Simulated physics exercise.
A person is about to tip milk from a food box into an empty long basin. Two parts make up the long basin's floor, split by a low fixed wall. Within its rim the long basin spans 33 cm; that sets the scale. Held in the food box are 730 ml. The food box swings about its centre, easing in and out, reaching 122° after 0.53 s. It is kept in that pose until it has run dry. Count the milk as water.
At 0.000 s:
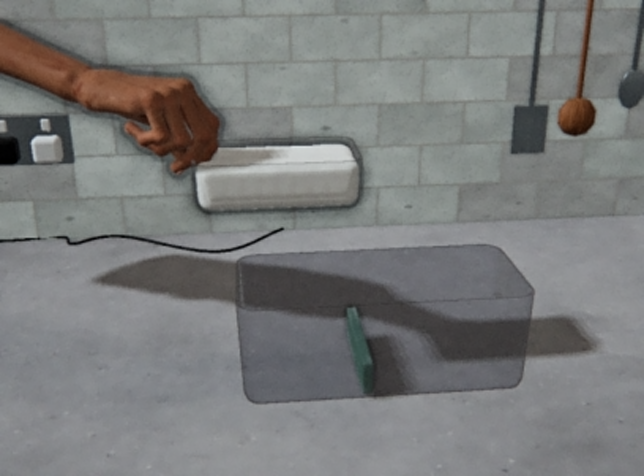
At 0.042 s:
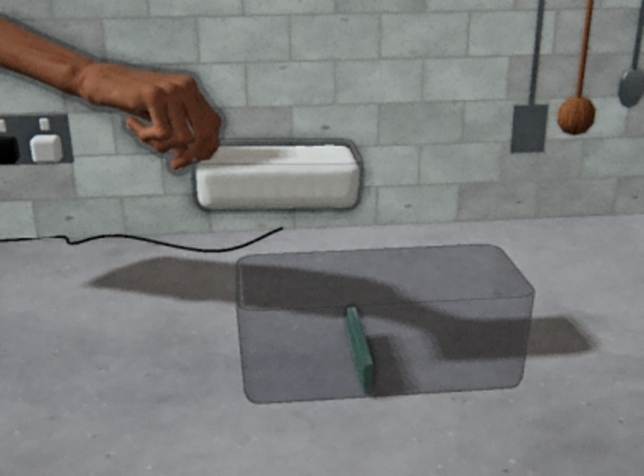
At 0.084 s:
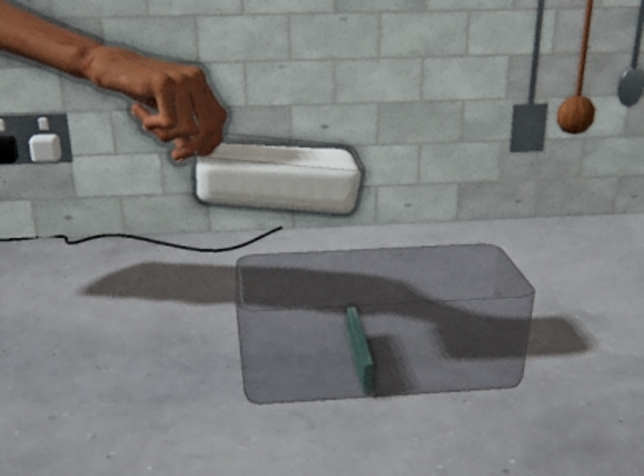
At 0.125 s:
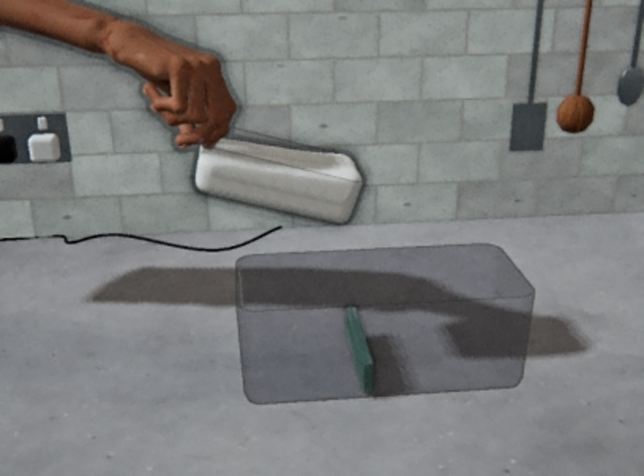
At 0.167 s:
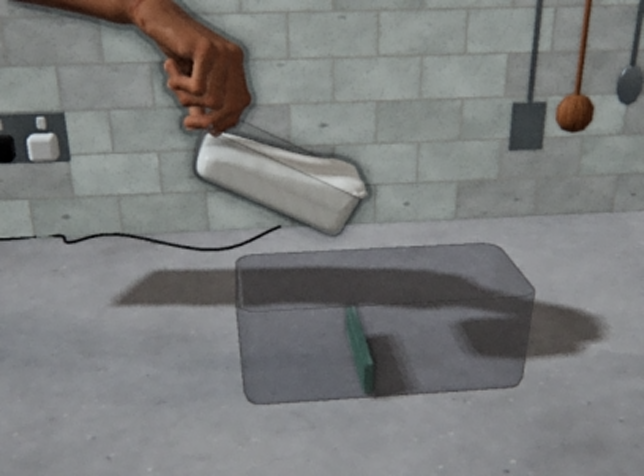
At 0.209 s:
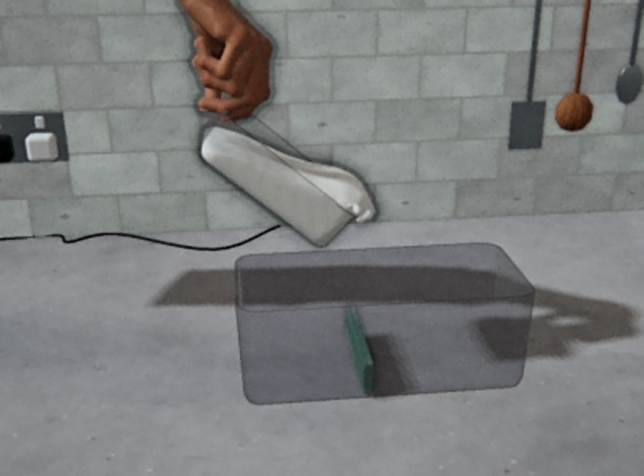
On a grey kitchen worktop, a hand tilted a white box of milk further and further down to the right above a clear, empty basin with a green divider, until milk reached over its lower edge.
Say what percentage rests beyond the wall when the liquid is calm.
Roughly 62 per cent rests beyond the wall.
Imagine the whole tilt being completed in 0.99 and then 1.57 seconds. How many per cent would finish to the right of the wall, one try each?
Respectively 75 and 75 %.
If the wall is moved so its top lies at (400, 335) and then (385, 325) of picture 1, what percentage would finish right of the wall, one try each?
Respectively 25 and 40 %.
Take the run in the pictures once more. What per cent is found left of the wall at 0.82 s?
The left part holds close to 30 per cent.
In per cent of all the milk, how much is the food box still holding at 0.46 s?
About 8 per cent.
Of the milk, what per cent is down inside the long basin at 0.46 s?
About 88 per cent.
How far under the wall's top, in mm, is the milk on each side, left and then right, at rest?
28 mm left, 24 mm right.
After 0.46 s the tilt is 116° and 8 per cent is still to pour, 17 is left of the wall and 71 right of it.
After 0.64 s the tilt is 122° and 0 per cent is still to pour, 23 is left of the wall and 55 right of it.
After 0.82 s the tilt is 122° and 0 per cent is still to pour, 30 is left of the wall and 63 right of it.
After 1.03 s the tilt is 122° and 0 per cent is still to pour, 33 is left of the wall and 62 right of it.
In the end 33 per cent lies left of the wall, 62 right of it and 5 outside.
